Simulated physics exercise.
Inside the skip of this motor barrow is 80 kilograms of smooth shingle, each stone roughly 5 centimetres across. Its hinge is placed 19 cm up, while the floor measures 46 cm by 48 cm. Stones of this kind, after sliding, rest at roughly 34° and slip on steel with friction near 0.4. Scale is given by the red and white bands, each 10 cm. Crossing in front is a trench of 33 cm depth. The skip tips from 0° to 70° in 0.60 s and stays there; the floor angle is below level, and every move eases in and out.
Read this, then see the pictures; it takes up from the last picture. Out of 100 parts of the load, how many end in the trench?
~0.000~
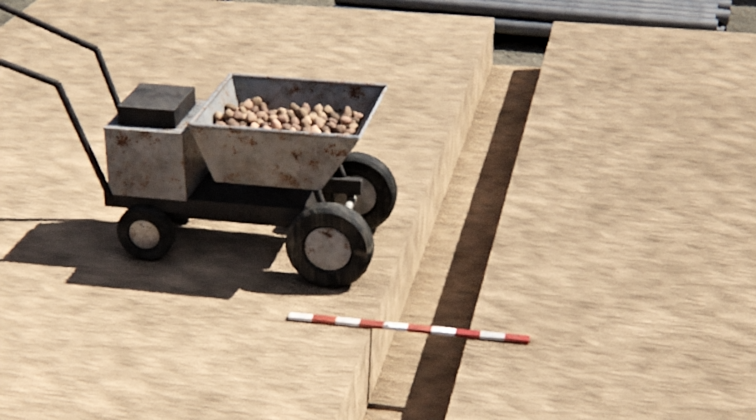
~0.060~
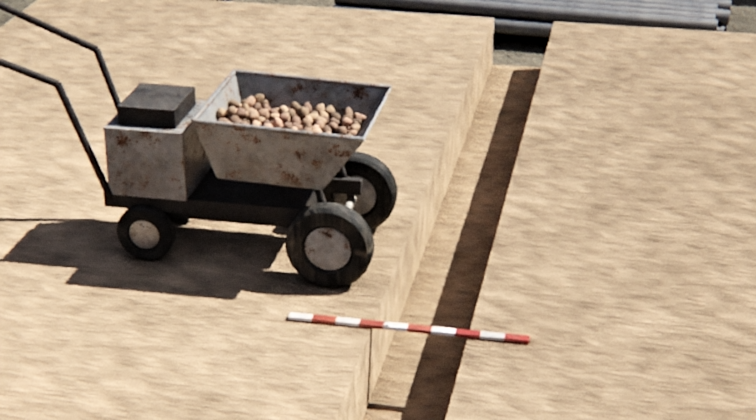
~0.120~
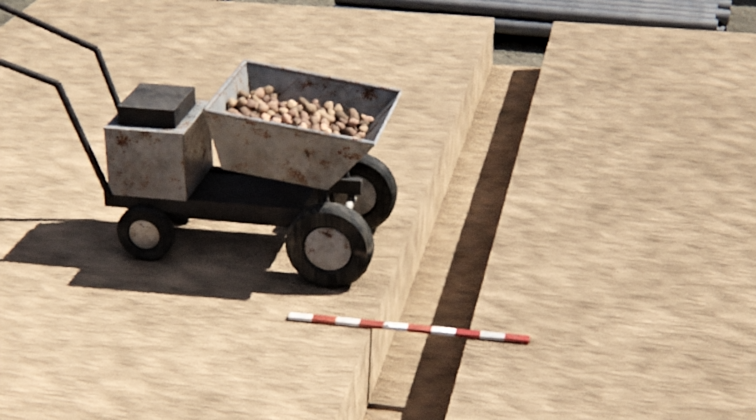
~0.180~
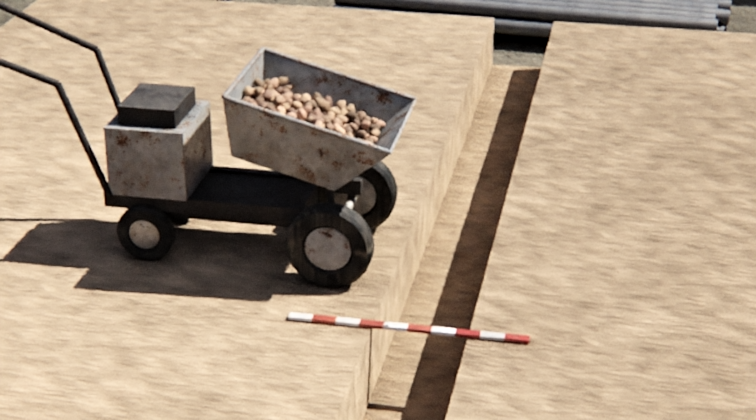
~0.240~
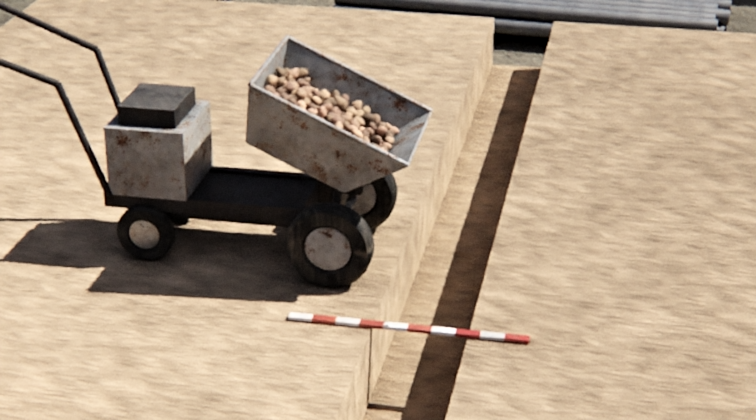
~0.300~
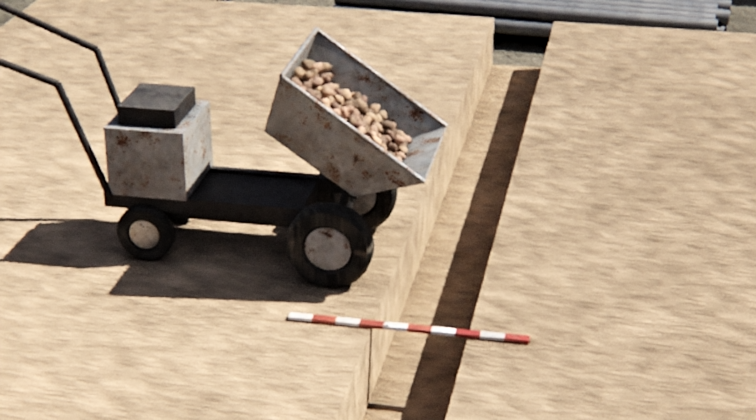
Some 22 out of 100.
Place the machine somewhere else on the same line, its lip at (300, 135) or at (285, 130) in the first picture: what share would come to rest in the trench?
First spot about 70, second spot about 90 per cent.
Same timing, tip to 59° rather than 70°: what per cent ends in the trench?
It would be close to 20 percent.
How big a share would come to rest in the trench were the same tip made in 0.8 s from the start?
In that case, around 30%.
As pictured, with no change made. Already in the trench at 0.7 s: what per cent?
Something like 5 in a hundred.
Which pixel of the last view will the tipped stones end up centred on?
Roughly at (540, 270).
After 0.4 s the floor is at 59°; 100 % in the skip; the foremost stones are at (432, 199).
After 0.7 s the floor is at 70°; 74 % in the skip, 3 % in the trench, 23 % past the trench; the foremost stones are at (530, 273).
After 1.0 s the floor is at 70°; 18 % in the skip, 6 % in the trench, 77 % past the trench; the foremost stones are at (716, 282).
After 3.0 s the floor is at 70°; 0 % in the skip, 22 % in the trench, 78 % past the trench; the foremost stones are past the picture's edge.
